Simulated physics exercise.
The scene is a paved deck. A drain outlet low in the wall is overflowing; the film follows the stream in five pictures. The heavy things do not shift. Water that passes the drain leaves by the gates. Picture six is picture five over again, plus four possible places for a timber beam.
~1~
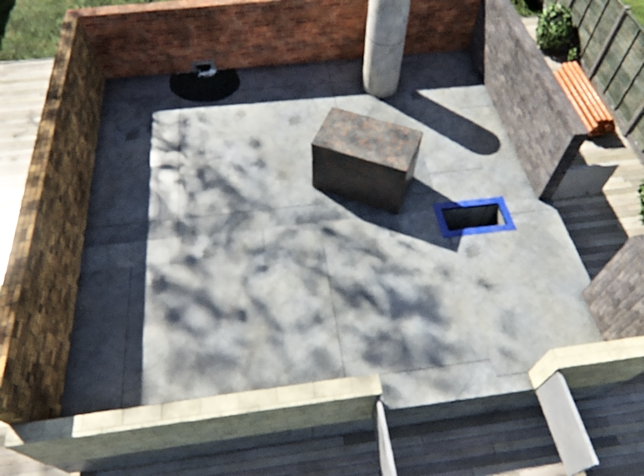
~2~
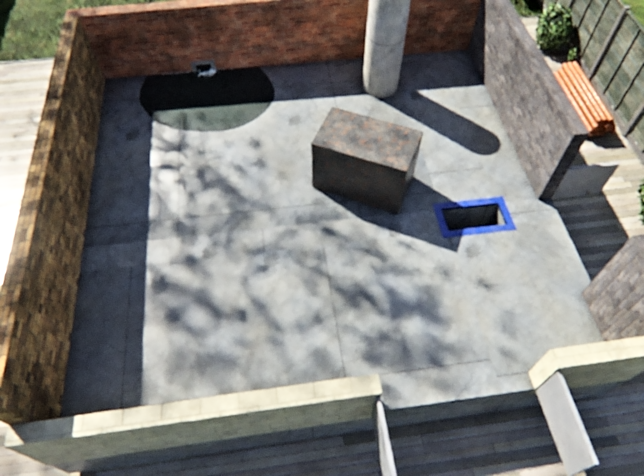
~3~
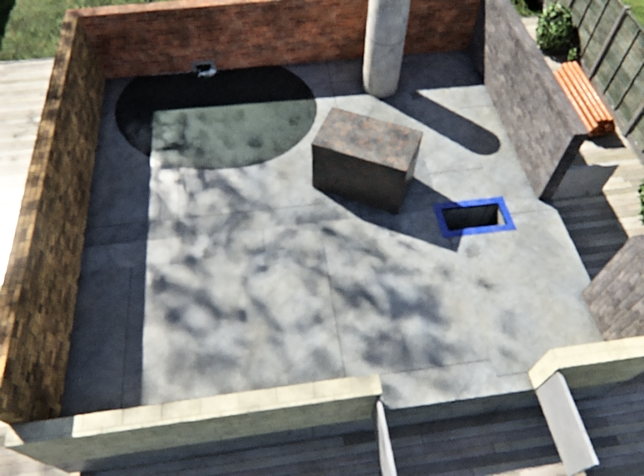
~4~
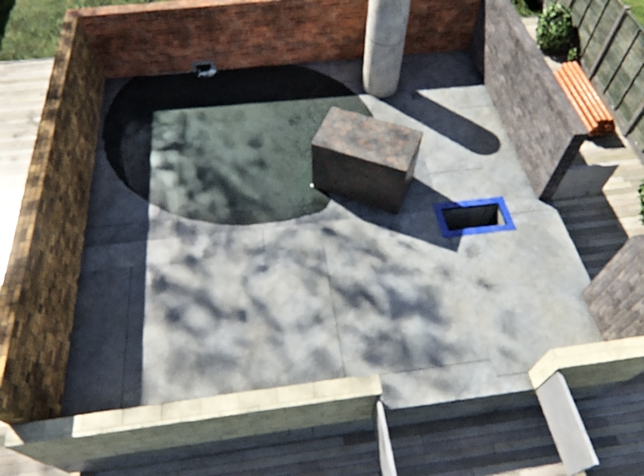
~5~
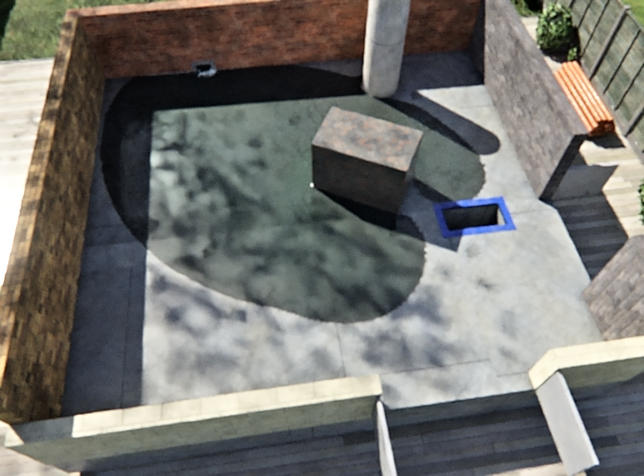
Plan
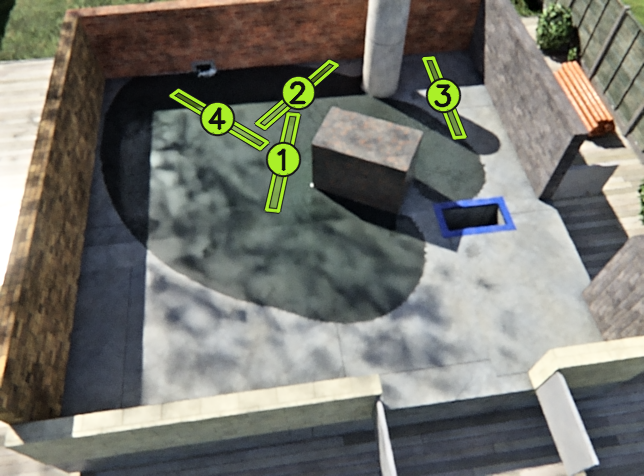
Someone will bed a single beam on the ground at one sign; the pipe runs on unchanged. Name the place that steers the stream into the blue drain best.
4 is best.
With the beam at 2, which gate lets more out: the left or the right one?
The left gate.
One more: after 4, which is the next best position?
The answer is 3.
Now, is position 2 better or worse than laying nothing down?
Position 2 is worse.
On the marked copy, 1 from (272, 210) to (293, 114); 2 from (260, 125) to (333, 63); 3 from (459, 137) to (428, 58); 4 from (174, 93) to (263, 145).
With 1, about 7 % of the stream runs into the blue drain, about 92 % out by the gates.
With 2, about 5 % of the stream runs into the blue drain, about 95 % out by the gates.
With 3, about 13 % of the stream runs into the blue drain, about 87 % out by the gates.
With 4, about 20 % of the stream runs into the blue drain, about 79 % out by the gates.
